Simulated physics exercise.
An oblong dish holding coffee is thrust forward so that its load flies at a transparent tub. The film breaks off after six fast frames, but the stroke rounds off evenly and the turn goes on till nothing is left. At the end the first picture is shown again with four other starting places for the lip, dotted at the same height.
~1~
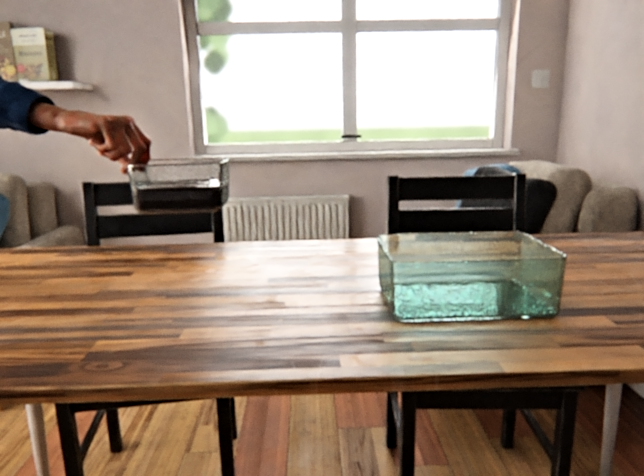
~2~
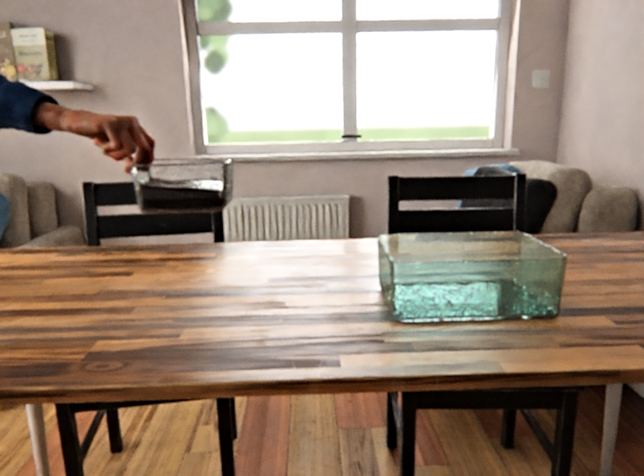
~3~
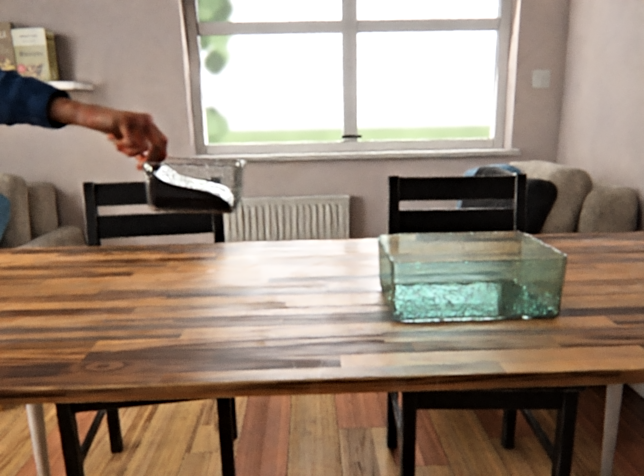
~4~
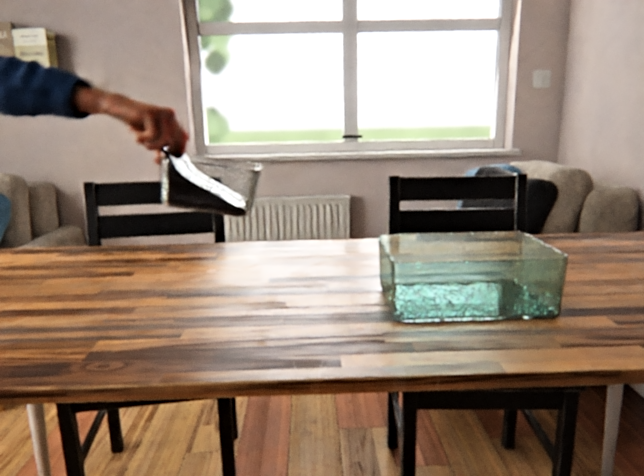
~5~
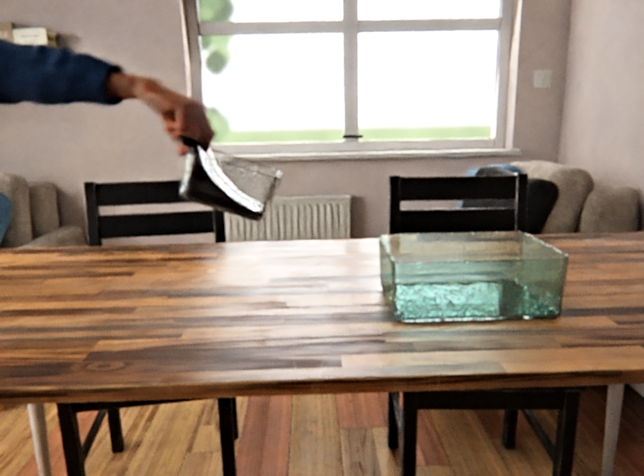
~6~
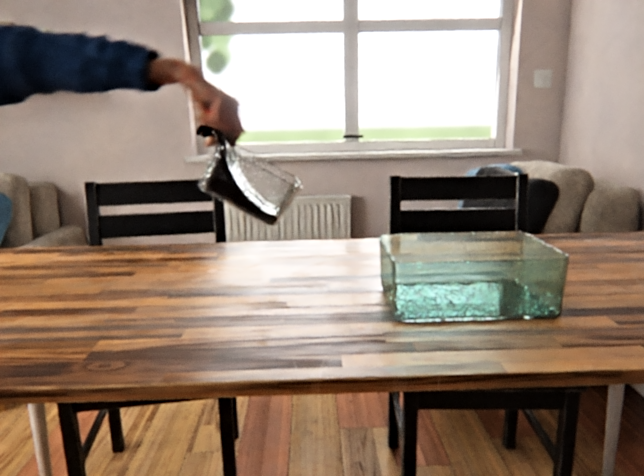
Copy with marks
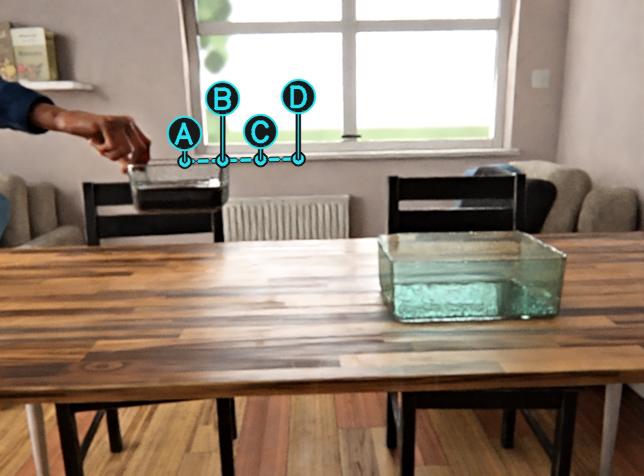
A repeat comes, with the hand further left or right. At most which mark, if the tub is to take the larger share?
C is the one.
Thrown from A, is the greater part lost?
Yes, that goes wrong.
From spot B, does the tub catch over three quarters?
No.
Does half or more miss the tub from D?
No, not at all.
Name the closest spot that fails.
That is spot B.
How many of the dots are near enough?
Two of the four.
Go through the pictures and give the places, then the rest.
Upright, lip at (224, 160); tub from (392, 320) to (558, 315); nothing has left yet.
Upright, lip at (228, 160); nothing has left yet.
Tipped about 3°, lip at (240, 162); nothing has left yet.
Tipped about 10°, lip at (257, 167); coffee is over the rim, down to (175, 155).
Tipped about 19°, lip at (279, 174); coffee is over the rim, down to (205, 151).
Tipped about 30°, lip at (299, 183); coffee is over the rim, down to (230, 146).
On the marked copy, A at (184, 161); B at (222, 160); C at (260, 159); D at (298, 158).
Choosing A, about 12 % lands in the tub, 85 % falls short and 3 % goes beside or beyond.
Choosing B, about 33 % lands in the tub, 61 % falls short and 6 % goes beside or beyond.
Choosing C, about 68 % lands in the tub, 26 % falls short and 5 % goes beside or beyond.
Choosing D, about 87 % lands in the tub, 4 % falls short and 8 % goes beside or beyond.
